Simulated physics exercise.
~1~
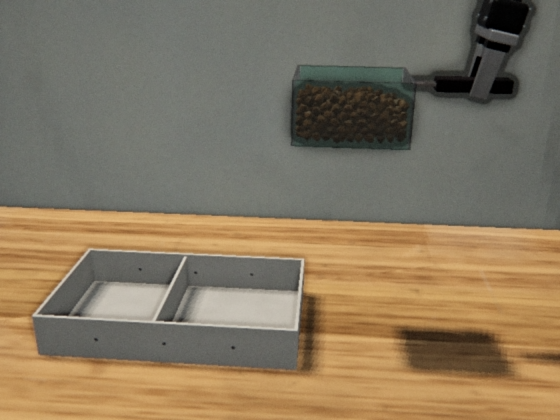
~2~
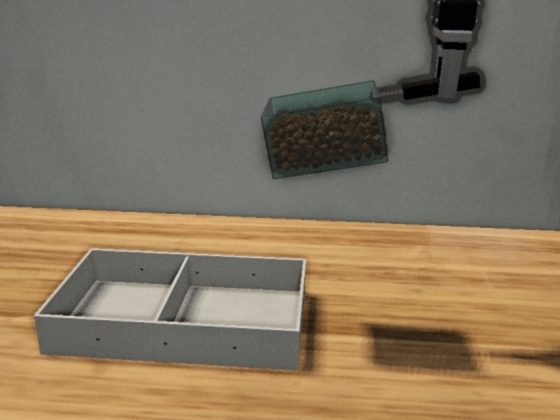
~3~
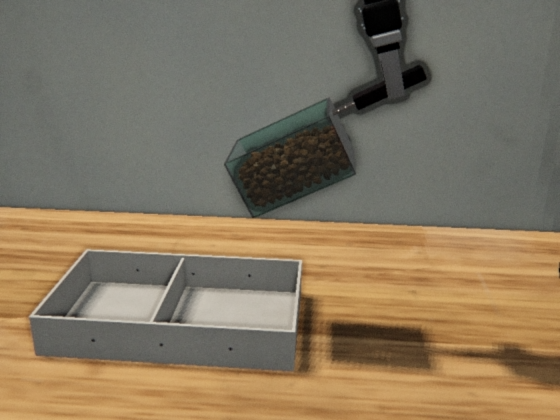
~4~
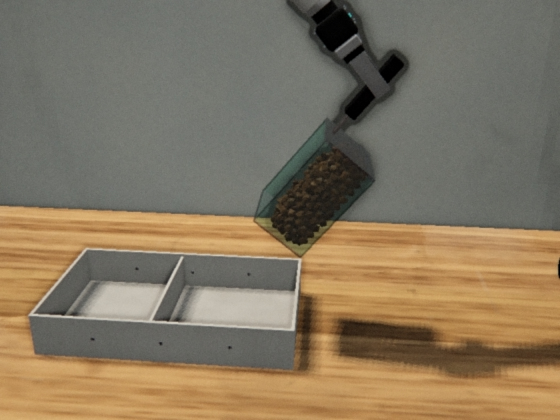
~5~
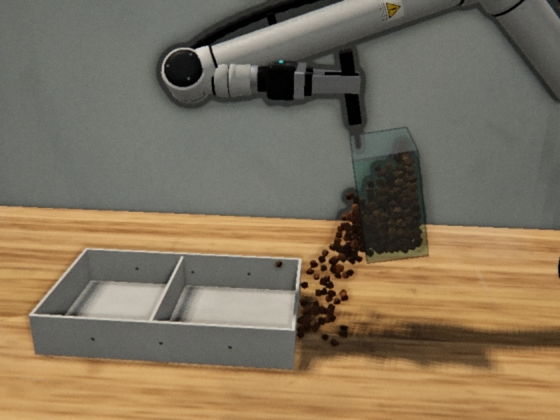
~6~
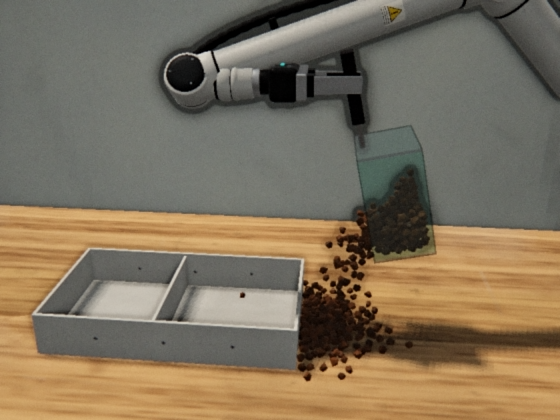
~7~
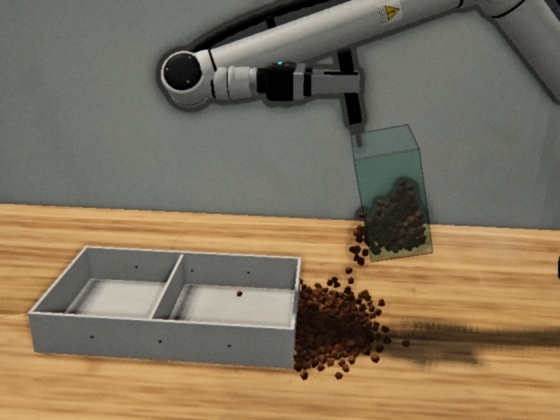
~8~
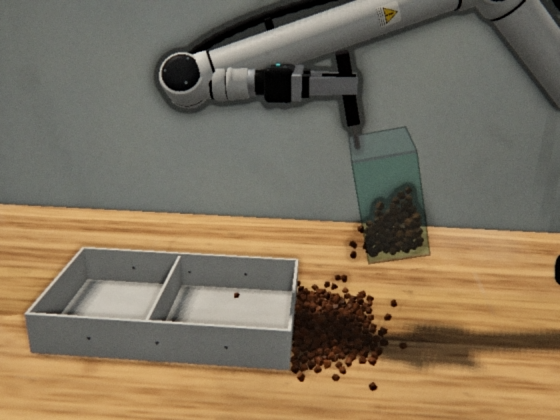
In this clip, a robot arm carries a clear box of brown pellets left and down toward a divided grey tray, then tips it steeply, spilling many onto the wooden table beside the tray's right end, with barely any inside and some still in the box.
